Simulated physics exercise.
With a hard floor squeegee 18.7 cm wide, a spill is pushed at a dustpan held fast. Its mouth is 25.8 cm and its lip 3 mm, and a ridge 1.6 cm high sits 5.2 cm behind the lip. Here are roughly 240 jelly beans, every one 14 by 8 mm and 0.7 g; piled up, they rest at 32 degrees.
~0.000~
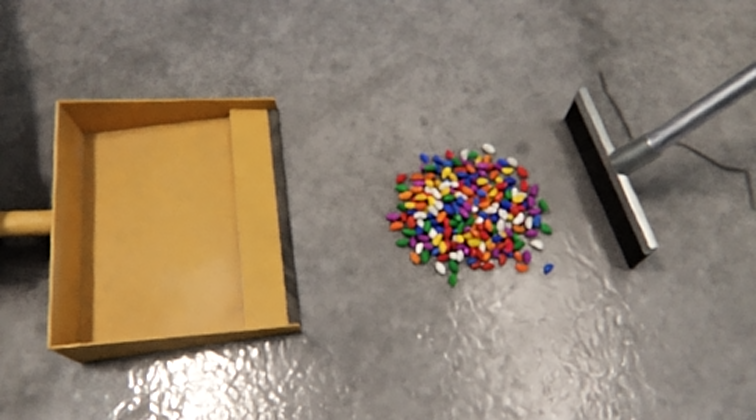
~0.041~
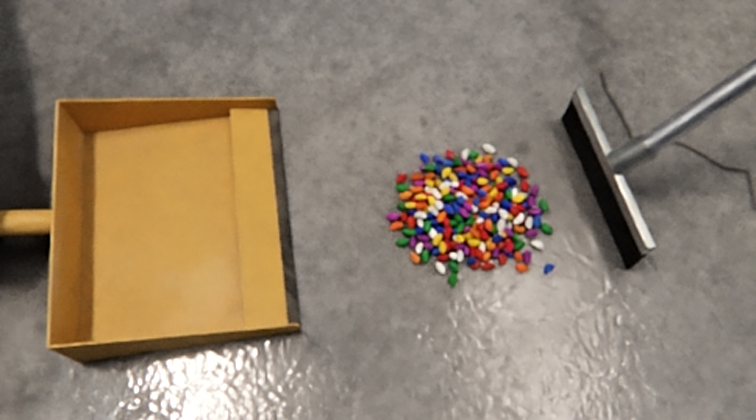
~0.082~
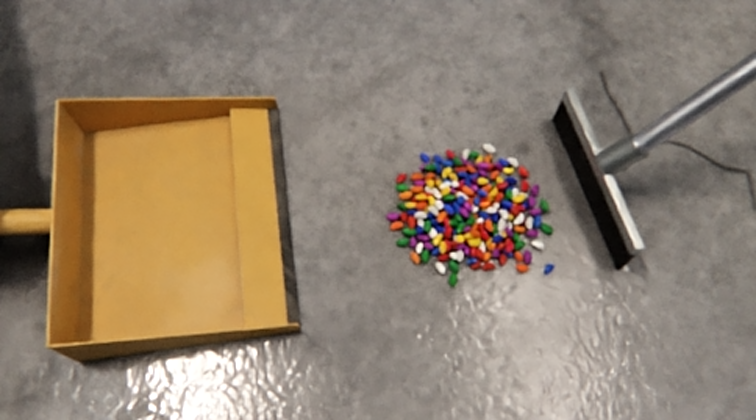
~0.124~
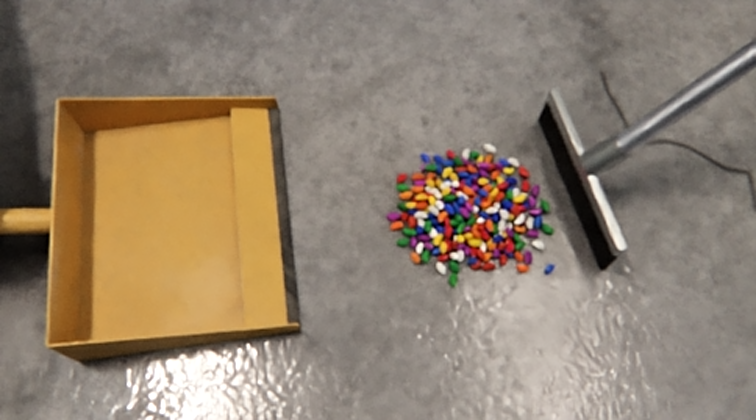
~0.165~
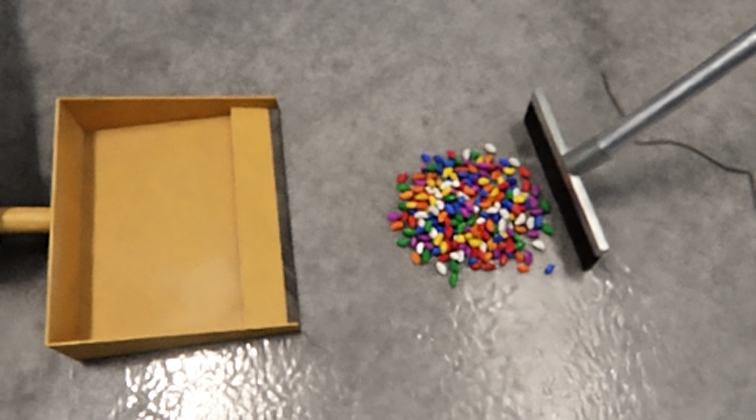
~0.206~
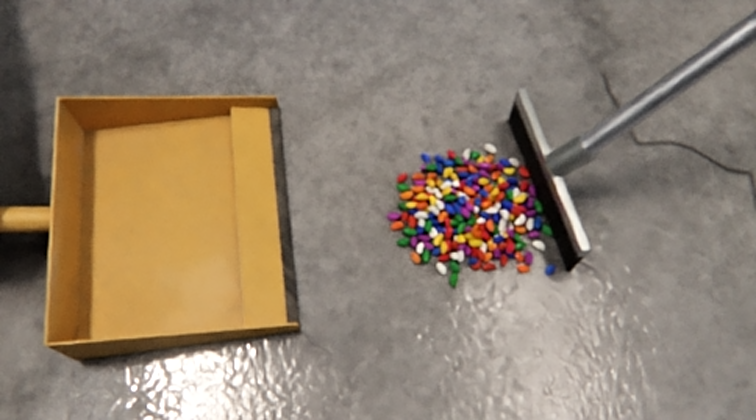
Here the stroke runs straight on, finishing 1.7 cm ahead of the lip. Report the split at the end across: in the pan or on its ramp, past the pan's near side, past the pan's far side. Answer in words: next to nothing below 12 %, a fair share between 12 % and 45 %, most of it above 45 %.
Pan - a fair share; near side - next to nothing; far side - next to nothing.
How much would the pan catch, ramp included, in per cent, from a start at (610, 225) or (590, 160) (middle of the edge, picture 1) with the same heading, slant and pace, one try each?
Estimates: 40 percent and 20 percent.
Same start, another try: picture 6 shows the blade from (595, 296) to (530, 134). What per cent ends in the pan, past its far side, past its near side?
You'd see pan at 5, far at 0 and near at 30.
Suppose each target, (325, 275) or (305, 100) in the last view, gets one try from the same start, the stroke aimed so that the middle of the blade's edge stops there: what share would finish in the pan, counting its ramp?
Some 35 and 5 per cent.
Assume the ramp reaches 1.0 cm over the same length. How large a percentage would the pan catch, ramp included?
35 %.
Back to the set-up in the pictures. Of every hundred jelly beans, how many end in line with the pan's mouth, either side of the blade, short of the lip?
Around 65 in a hundred.
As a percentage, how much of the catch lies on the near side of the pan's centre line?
I'd put it near 40 per cent.
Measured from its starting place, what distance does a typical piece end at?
About 18 cm.
Then, at 0.48 s, middle of the blade 15 cm from the lip; 0 % over the lip, far side 0 %, near side 0 %.
After 0.66 s, middle of the blade 7 cm from the lip; 0 % over the lip, far side 0 %, near side 5 %.
After 0.97 s, middle of the blade 3 cm from the lip; 30 % over the lip, far side 0 %, near side 5 %.
In the end, at 1.8 s, pan 30 %, near side 5 %, far side 0 %, in front of the lip or behind the blade 65 %.
